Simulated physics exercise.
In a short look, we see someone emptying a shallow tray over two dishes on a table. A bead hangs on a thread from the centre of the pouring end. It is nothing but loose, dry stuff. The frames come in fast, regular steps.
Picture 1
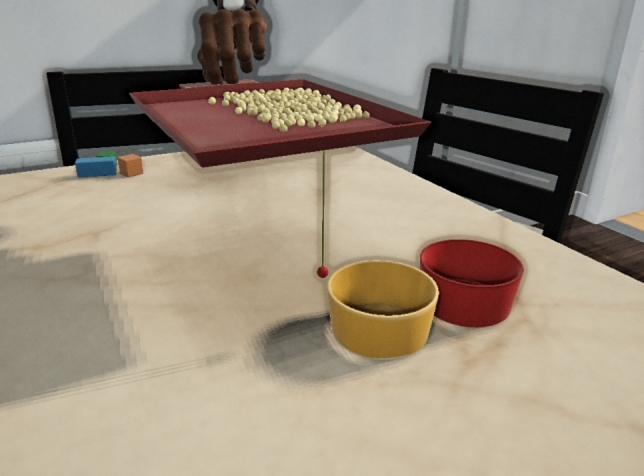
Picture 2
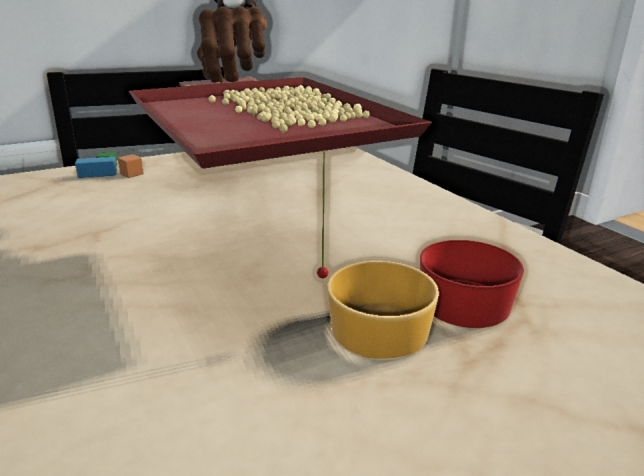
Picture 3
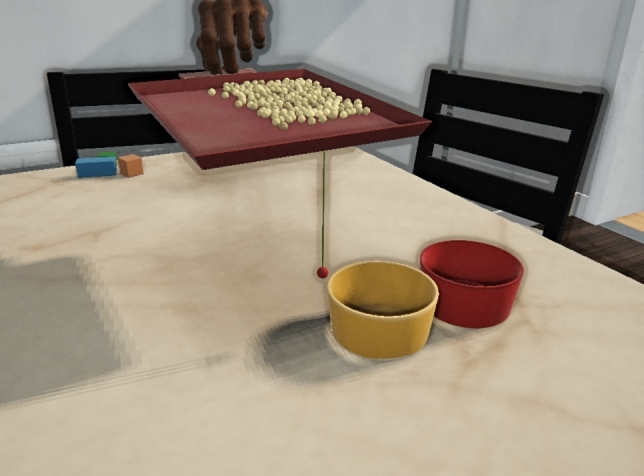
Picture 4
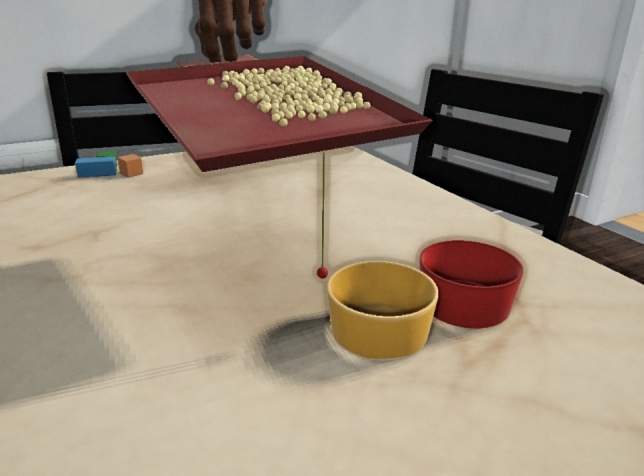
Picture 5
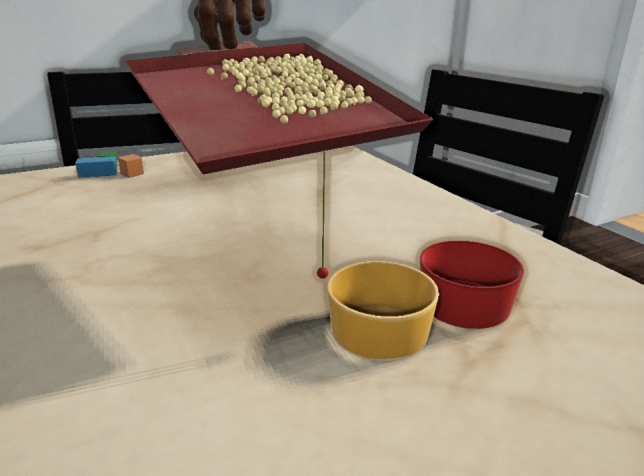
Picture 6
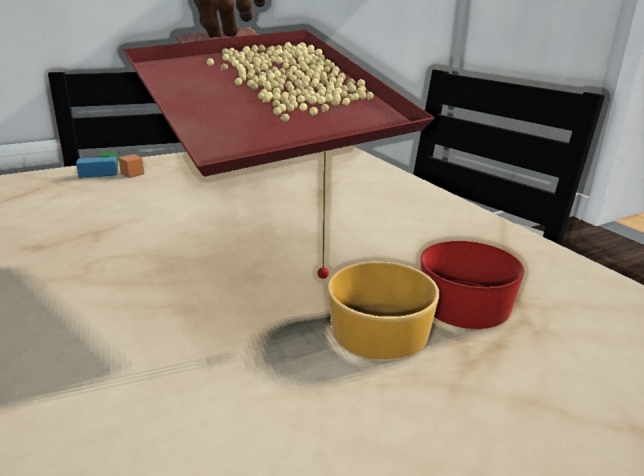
A dark red tray of small pale yellow balls hovers above a cream marbled table, seen from slightly above, with black chairs behind. Below it, a red bead hangs on a thread beside a yellow dish, with a red dish to the right and small coloured blocks far left. Brown fingers at the back gradually raise the tray's far edge, tilting it slightly forward, while the camera stays still.
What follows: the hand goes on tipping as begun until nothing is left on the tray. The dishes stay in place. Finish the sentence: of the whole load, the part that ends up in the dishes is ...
... less than half.
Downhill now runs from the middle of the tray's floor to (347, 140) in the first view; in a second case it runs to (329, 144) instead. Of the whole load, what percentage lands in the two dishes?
Roughly 90 percent first and 80 percent second.
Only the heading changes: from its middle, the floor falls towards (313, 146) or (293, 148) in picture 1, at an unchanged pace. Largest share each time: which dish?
Result of try 1 is the left side, of try 2 the left side.
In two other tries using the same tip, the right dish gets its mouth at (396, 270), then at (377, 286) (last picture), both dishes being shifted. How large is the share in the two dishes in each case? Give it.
Trial 1 near 40 percent, trial 2 near 60 percent.
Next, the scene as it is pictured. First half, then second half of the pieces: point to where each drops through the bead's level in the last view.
I'd say close to (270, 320) at first and close to (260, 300) later on.
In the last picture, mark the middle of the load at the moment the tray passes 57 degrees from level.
I'd mark the middle close to (271, 186).
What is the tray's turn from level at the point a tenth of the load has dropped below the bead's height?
Near 45 degrees.
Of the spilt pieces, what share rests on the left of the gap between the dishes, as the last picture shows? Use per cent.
It comes to near 90 percent of the spill.
Soon, tray tipped steeply; about half on the tray; a stray few in the left dish; about a third outside both; a small part in the air.
A while on, tray tipped right over; a stray few in the left dish; nearly all outside both; a stray few in the air.
Towards the end, tray tipped past a quarter turn; a stray few in the left dish; nearly all outside both.
Finally, tray tipped past a quarter turn; a stray few in the left dish; none in the right dish; nearly all outside both.
